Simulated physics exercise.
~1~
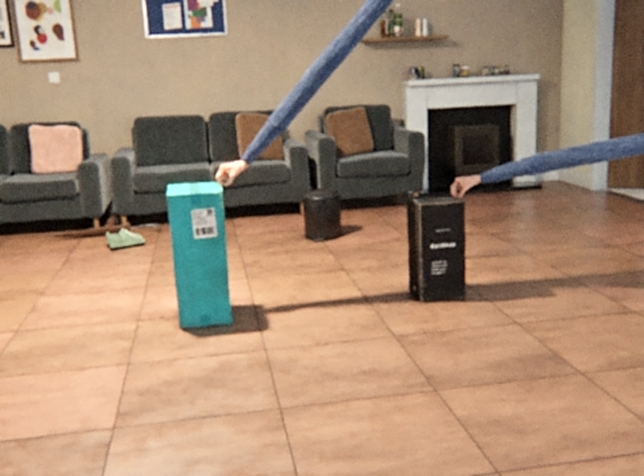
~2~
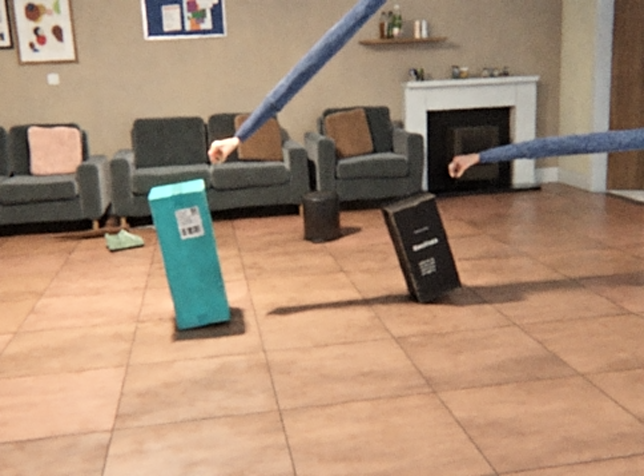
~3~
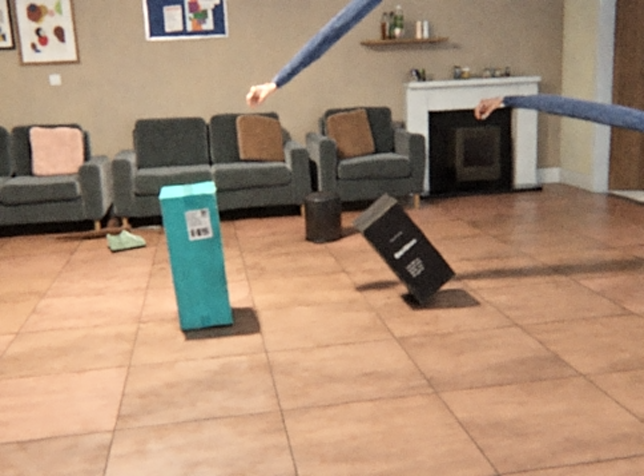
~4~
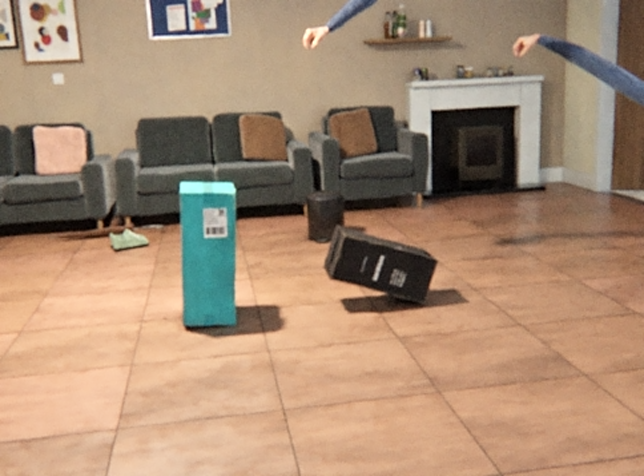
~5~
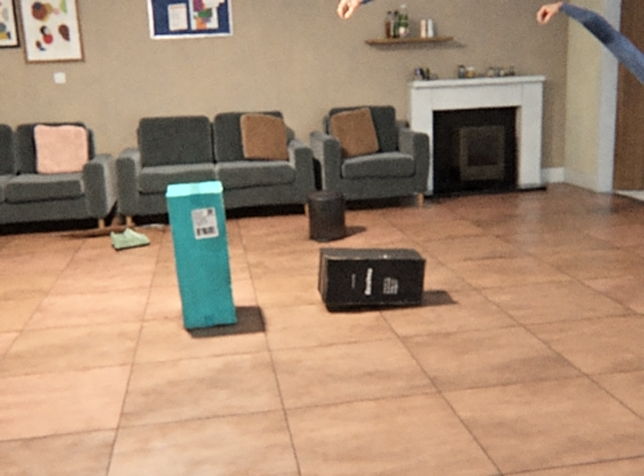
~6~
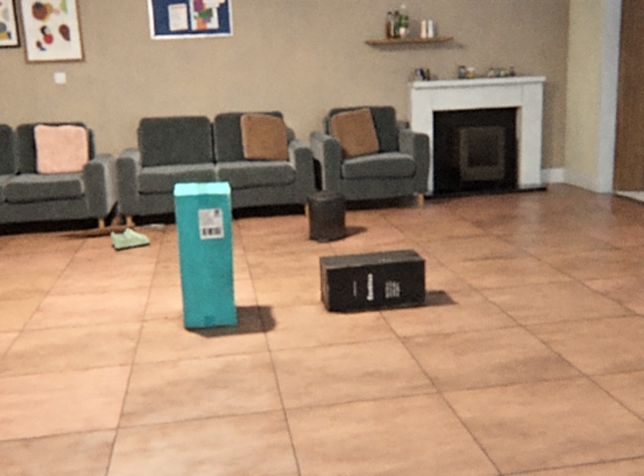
Black box toppling left onto its side after two hands push it and a turquoise parcel, which rocks but stays standing.
